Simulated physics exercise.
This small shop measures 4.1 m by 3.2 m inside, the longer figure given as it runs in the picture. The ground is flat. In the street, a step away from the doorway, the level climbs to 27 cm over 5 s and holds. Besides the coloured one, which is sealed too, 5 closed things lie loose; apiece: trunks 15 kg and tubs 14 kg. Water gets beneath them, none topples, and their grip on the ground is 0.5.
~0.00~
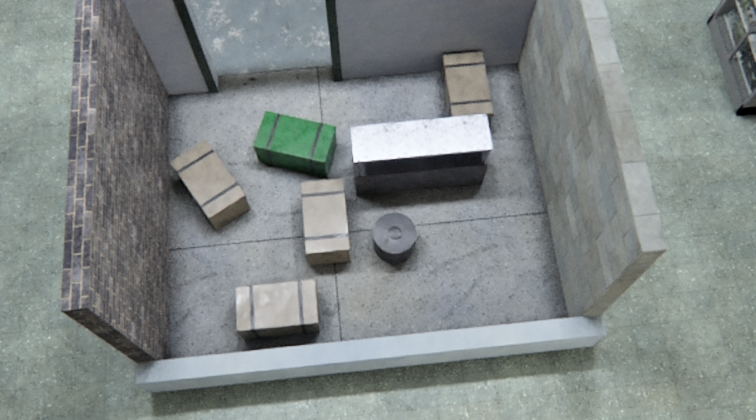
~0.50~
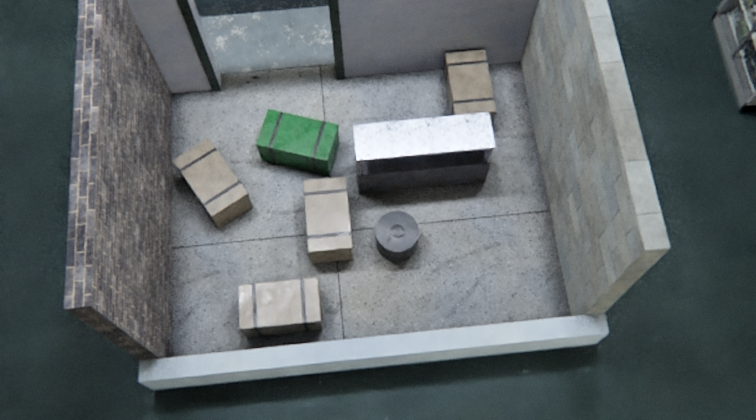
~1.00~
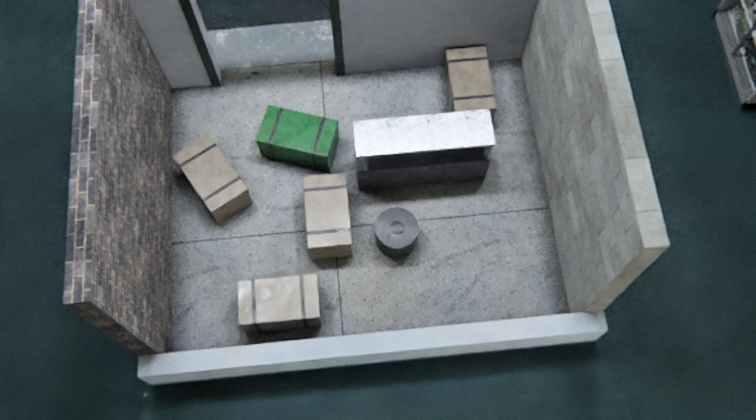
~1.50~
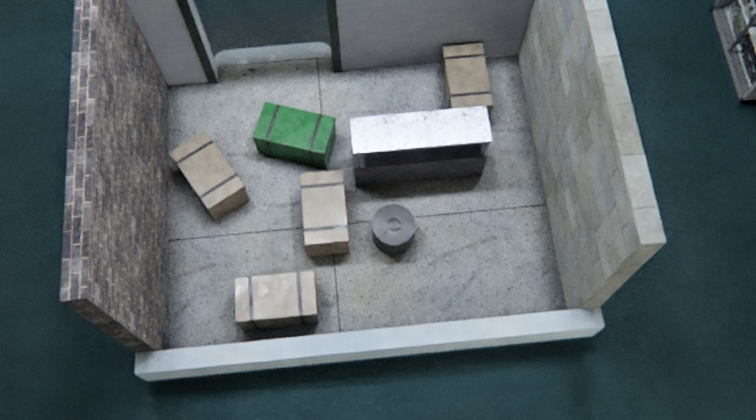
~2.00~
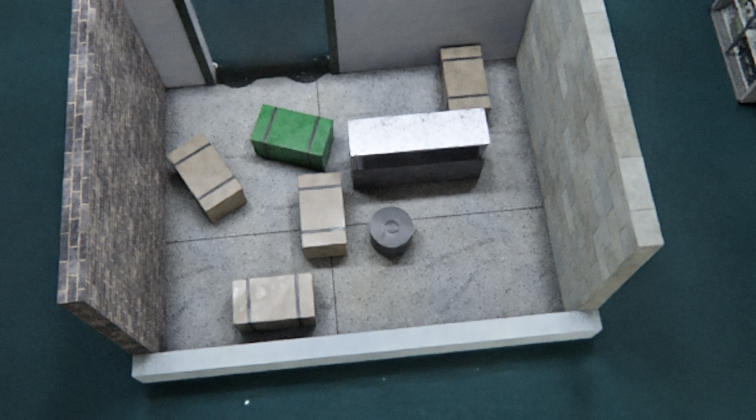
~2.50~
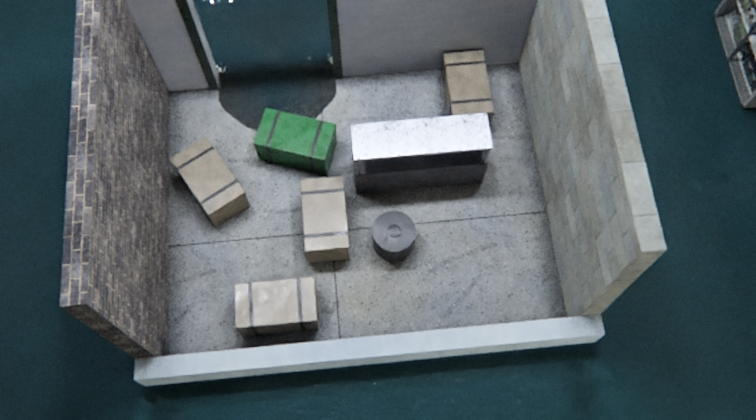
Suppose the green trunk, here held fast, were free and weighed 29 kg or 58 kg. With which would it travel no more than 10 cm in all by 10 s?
I expect that neither weight holds it.
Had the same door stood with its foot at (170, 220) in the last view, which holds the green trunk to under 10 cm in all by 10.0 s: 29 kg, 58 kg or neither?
In that case neither load is enough.
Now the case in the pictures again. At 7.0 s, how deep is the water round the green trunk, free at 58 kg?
Roughly 10 cm.
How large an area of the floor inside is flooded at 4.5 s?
Roughly 4.5 m2.
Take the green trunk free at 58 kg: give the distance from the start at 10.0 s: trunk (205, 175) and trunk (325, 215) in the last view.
In that order: 250 cm, 150 cm.
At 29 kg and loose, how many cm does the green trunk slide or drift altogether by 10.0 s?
Some 400 cm in all.
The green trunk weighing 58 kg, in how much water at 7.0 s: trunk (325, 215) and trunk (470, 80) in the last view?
Roughly 6 and 16 cm.
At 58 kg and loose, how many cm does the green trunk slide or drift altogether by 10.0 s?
About 150 cm.
After 3.5 s the green trunk would be 5 cm from its start with 29 kg and 0 cm from its start with 58 kg; 6 cm of water round it then.
After 4.5 s the green trunk would be 43 cm from its start with 29 kg and 1 cm from its start with 58 kg; 8 cm of water round it then.
After 7.0 s the green trunk would be 146 cm from its start with 29 kg and 73 cm from its start with 58 kg; 10 cm of water round it then.
After 10.0 s the green trunk would be 241 cm from its start with 29 kg and 168 cm from its start with 58 kg; 17 cm of water round it then.
